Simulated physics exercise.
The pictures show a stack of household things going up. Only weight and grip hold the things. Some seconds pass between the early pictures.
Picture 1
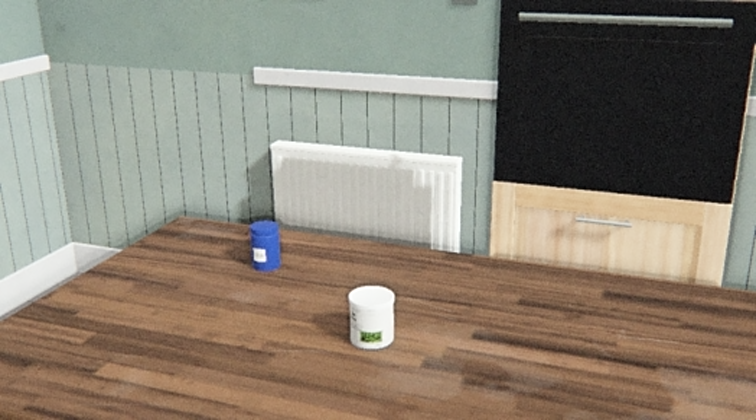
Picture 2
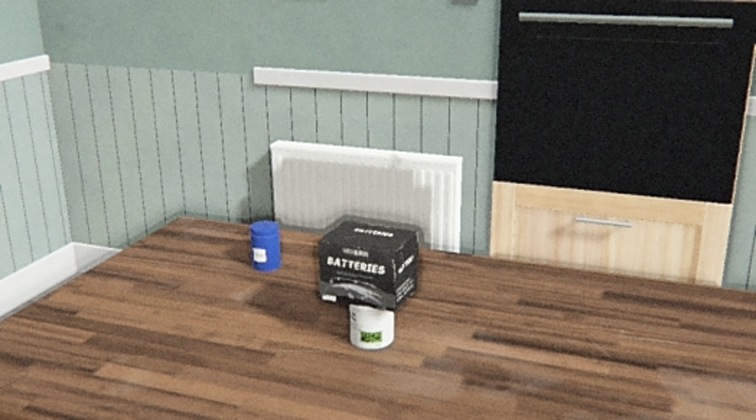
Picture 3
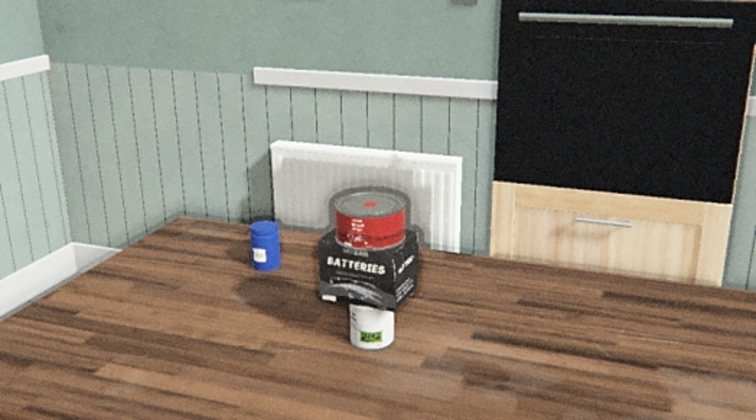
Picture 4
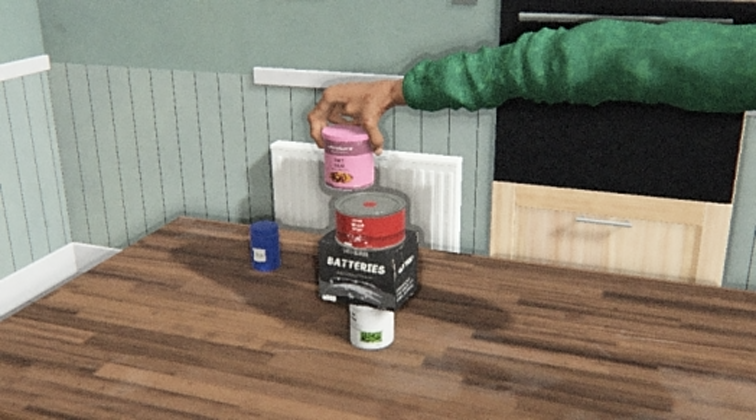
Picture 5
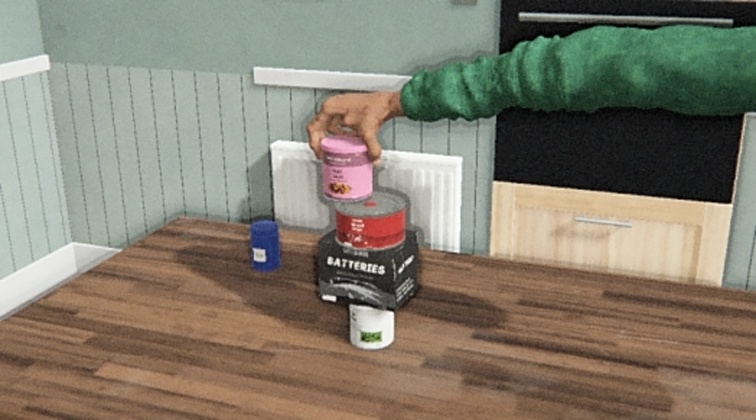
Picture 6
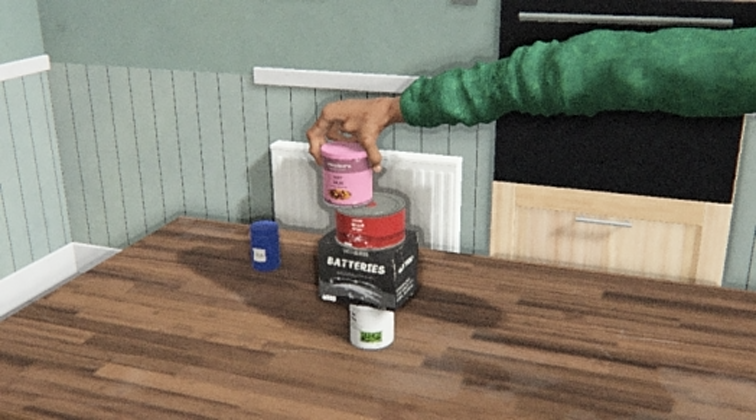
Hand in a green sleeve lowering a pink pot onto a red tin, stacked on a black batteries box over a white tub.
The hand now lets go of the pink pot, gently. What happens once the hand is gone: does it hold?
Outcome: The pile keeps its balance.
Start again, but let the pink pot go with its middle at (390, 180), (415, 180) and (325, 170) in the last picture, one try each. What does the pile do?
First, it holds; second, it gives way; third, it comes apart.
Then, 0.20 s on from there, no change.
Then, 0.40 s on from there, pink pot resting near (348, 175).
Then, 1.00 s on from there, pink pot resting near (347, 175).
In the end, all 5 unmoved. At the end, from the last picture's camera, pink pot near (347, 175). The pile stays up.
